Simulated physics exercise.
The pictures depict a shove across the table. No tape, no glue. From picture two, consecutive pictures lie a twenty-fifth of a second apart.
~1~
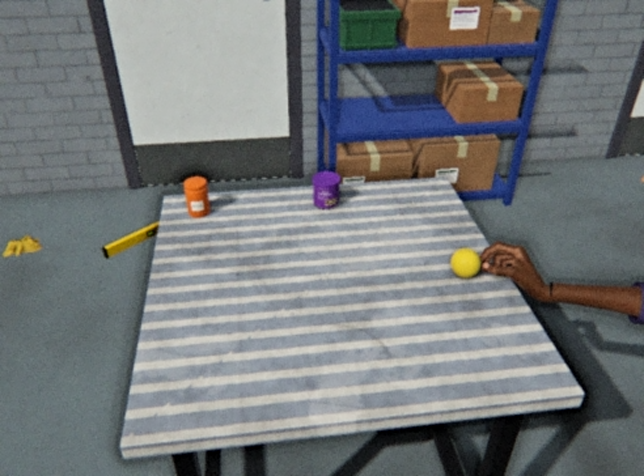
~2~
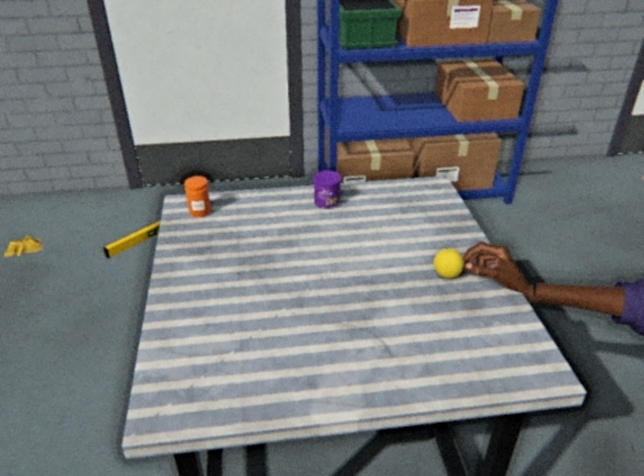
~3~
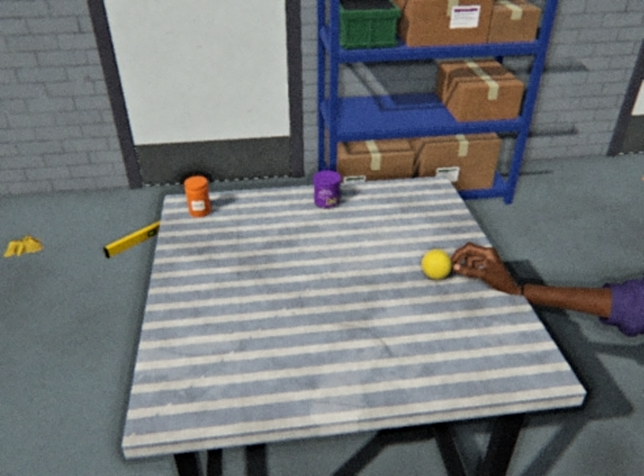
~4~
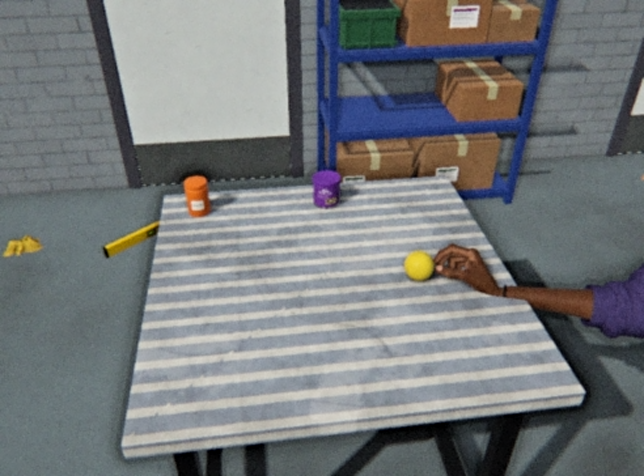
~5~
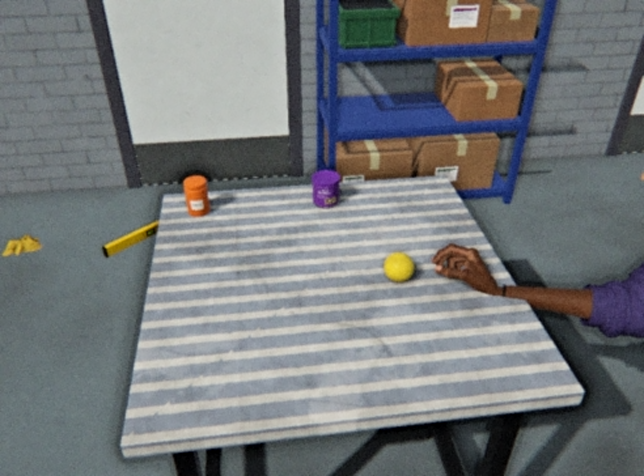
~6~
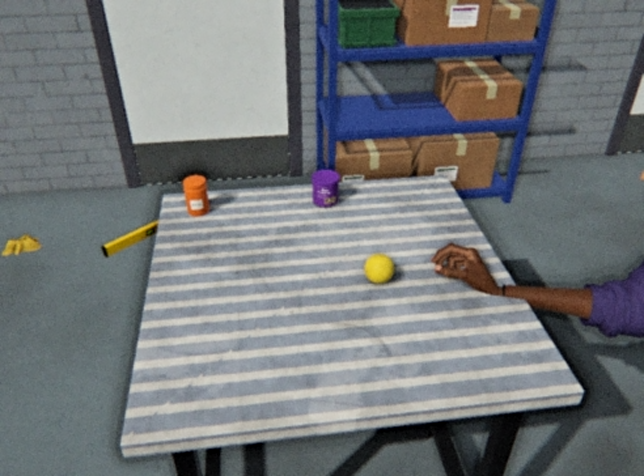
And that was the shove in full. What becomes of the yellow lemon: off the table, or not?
It parts from the table.
Then, 0.30 s on from there, yellow lemon shifted well along near (243, 280).
Then, 0.70 s on from there, yellow lemon now off the table.
Then, 1.00 s on from there, things are still on the move.
In the end, off the table, yellow lemon.
